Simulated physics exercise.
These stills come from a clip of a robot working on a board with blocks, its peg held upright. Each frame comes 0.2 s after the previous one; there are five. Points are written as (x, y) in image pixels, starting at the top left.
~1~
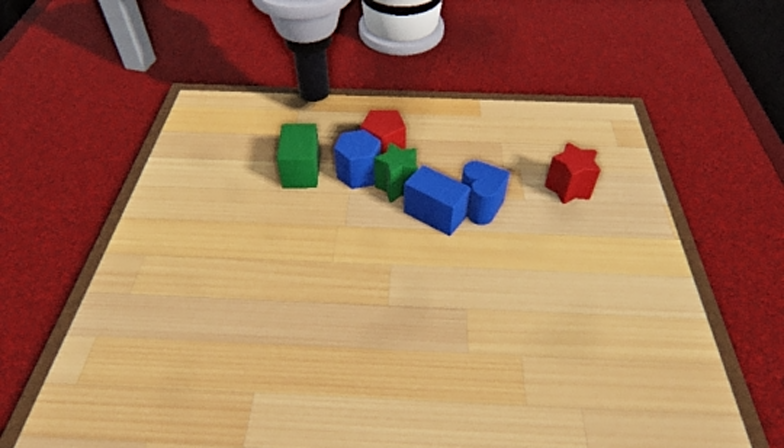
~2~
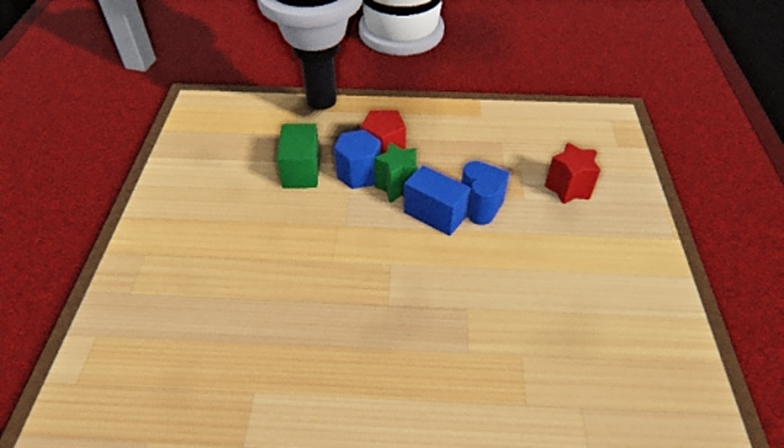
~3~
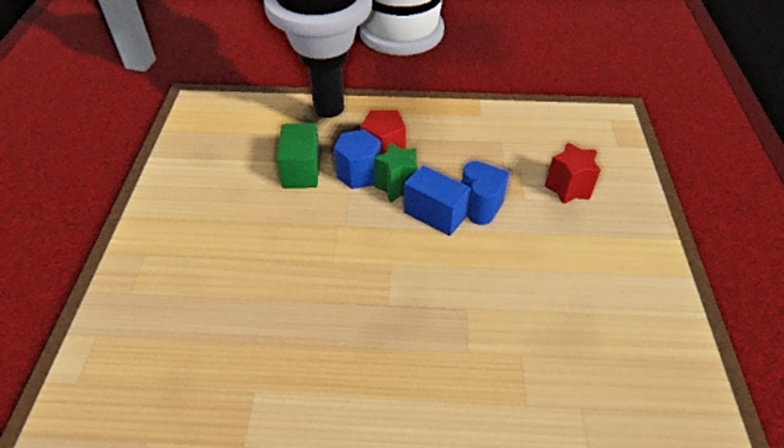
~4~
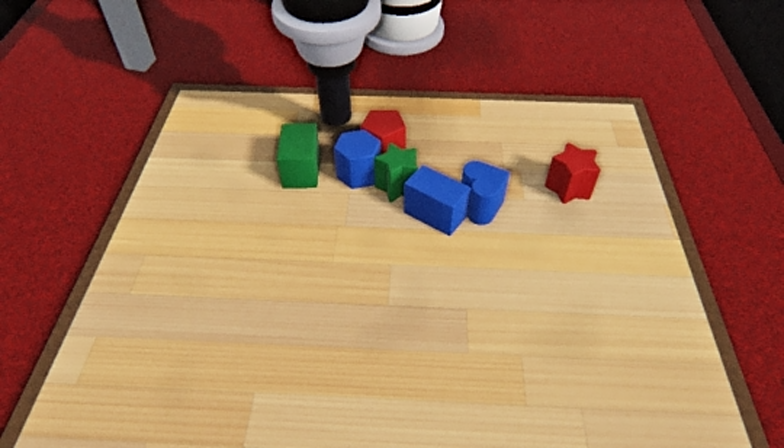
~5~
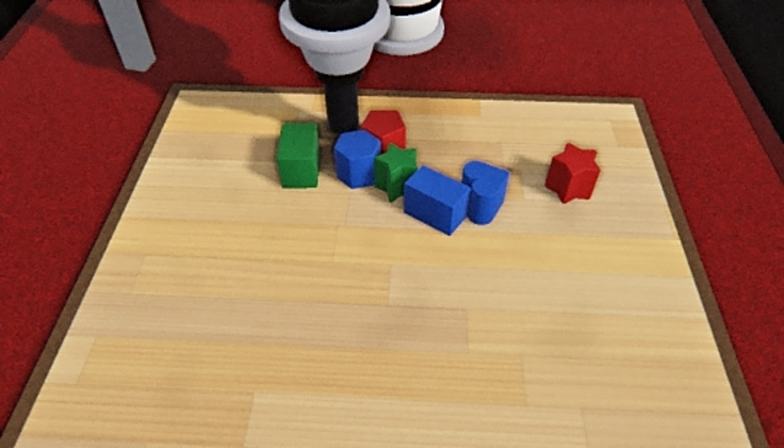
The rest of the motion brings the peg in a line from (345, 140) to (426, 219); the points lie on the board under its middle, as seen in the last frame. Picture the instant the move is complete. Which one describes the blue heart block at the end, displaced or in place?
The result: It stays put.
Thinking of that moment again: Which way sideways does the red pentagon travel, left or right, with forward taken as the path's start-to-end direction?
With start-to-end as forward, it shifts left.
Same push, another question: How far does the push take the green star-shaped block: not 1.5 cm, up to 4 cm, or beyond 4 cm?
The answer will be the long band, over 4 cm.
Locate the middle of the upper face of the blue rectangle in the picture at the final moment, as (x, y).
Put as a pixel place, it's (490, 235).
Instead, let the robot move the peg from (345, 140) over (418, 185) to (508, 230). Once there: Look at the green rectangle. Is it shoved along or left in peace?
That block stands still.
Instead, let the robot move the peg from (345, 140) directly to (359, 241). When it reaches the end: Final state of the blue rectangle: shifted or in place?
From what I can tell, it won't keep its place.
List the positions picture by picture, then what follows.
Peg's lower end (315, 93); blue six-sided block (357, 144); red pentagon (383, 121); green star-shaped block (398, 157); blue rectangle (438, 185); blue heart block (486, 176), in the first picture.
Peg (322, 101); blocks still, in the second picture.
Peg (329, 109); blocks still, in the third picture.
Peg (336, 117); blocks still, in the fourth picture.
Peg (343, 124); blue six-sided block (357, 144); red pentagon (383, 121); green star-shaped block (398, 157); blue rectangle (438, 185); blue heart block (486, 176), in the fifth picture.
What follows on the original path. One third of the way, peg (370, 148); blue six-sided block (361, 159), turned 25° clockwise; red pentagon (408, 129), turned 45° anticlockwise; green star-shaped block (400, 162), turned 35° anticlockwise.
Two thirds of the way, peg (398, 175); blue six-sided block (358, 171), turned 60° clockwise; red pentagon (412, 131), turned 55° anticlockwise; green star-shaped block (413, 182), turned 45° anticlockwise; blue rectangle (456, 202).
At the end, peg (427, 203); blue six-sided block (358, 171), turned 60° clockwise; red pentagon (412, 131), turned 55° anticlockwise; green star-shaped block (445, 213), turned 45° anticlockwise; blue rectangle (491, 235); blue heart block still.
